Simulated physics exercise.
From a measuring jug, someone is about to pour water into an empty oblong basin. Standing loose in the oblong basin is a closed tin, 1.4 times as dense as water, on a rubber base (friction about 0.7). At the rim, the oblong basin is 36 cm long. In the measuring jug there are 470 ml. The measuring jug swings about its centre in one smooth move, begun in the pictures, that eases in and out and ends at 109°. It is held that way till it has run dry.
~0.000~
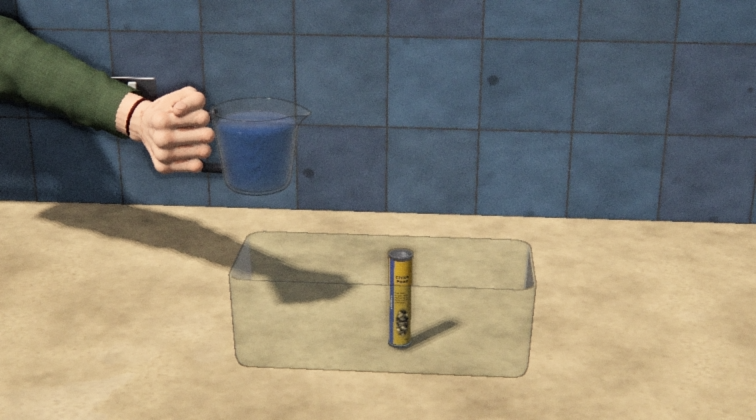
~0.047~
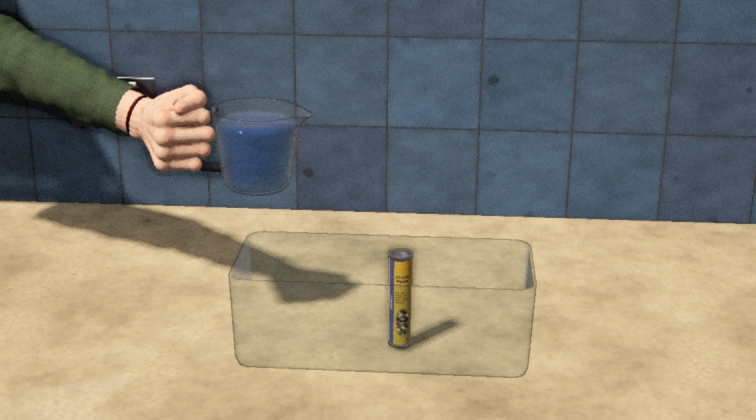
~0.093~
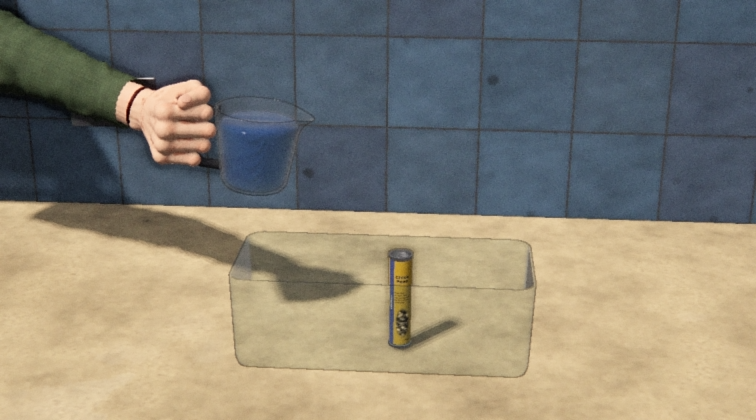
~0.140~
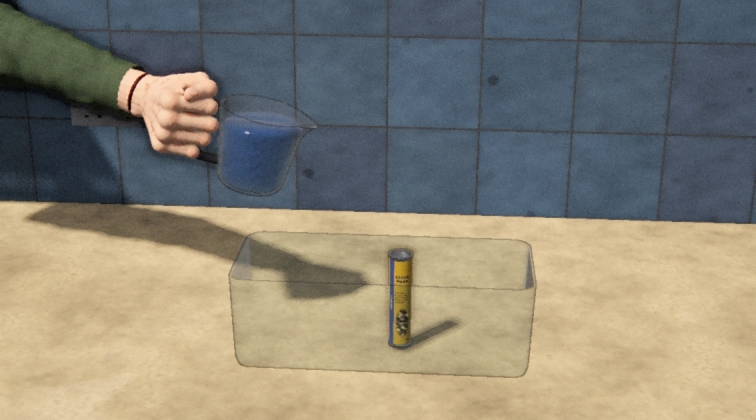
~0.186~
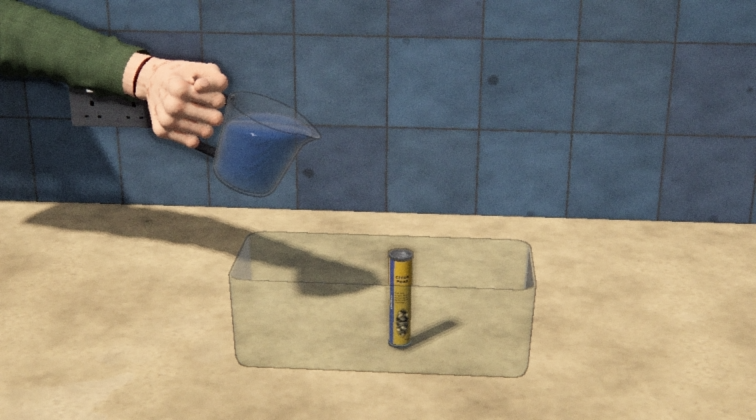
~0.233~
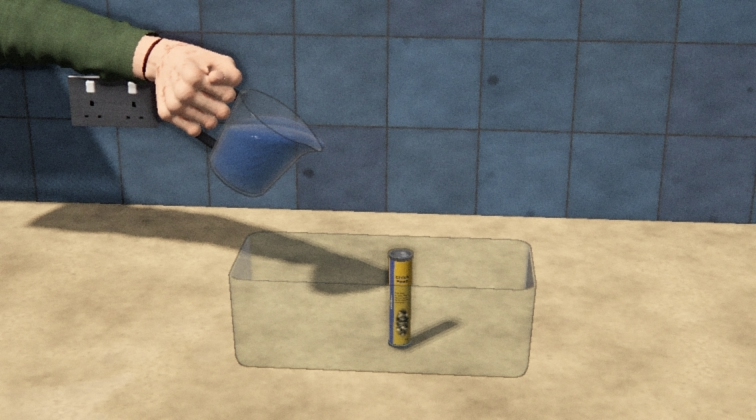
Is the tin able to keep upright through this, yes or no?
Yes, it remains upright.
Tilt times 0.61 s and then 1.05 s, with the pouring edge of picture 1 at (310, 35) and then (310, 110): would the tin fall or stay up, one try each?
In the first try it comes down; in the second it remains standing.
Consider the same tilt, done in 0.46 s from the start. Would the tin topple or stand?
Outcome - the tin remains standing.
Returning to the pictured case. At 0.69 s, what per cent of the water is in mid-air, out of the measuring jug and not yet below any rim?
Something like 8 per cent is in the air then.
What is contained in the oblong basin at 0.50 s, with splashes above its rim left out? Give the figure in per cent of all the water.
Some 30 per cent.
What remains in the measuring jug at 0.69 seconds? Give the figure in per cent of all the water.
Close to 4 percent of the whole amount.
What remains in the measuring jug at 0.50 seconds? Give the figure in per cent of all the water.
Around 38 percent.
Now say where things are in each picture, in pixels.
Tilt 0°; pouring edge (312, 112); surface from (218, 119) to (299, 121); the oblong basin's rim runs from (239, 256) to (533, 266); the tin's top is at (401, 258), in the first frame.
Tilt 2°; pouring edge (313, 114); surface from (218, 119) to (299, 122), in the second frame.
Tilt 6°; pouring edge (315, 118); surface from (220, 117) to (301, 124), in the third frame.
Tilt 14°; pouring edge (319, 126); surface from (224, 117) to (305, 125), in the fourth frame.
Tilt 23°; pouring edge (322, 137); surface from (226, 122) to (313, 129), in the fifth frame.
Tilt 35°; pouring edge (323, 150); surface from (227, 127) to (317, 140); 2 per cent is over the edge, in the sixth frame.
After 0.50 s the tilt is 100° and 38 per cent is still to pour; the tin stands where it began.
After 0.69 s the tilt is 109° and 4 per cent is still to pour; the tin stands where it began.
After 0.89 s the tilt is 109° and 0 per cent is still to pour; the tin stands where it began.
After 1.11 s the tilt is 109° and 0 per cent is still to pour; the tin stands where it began.
In the end the tin stands where it began.
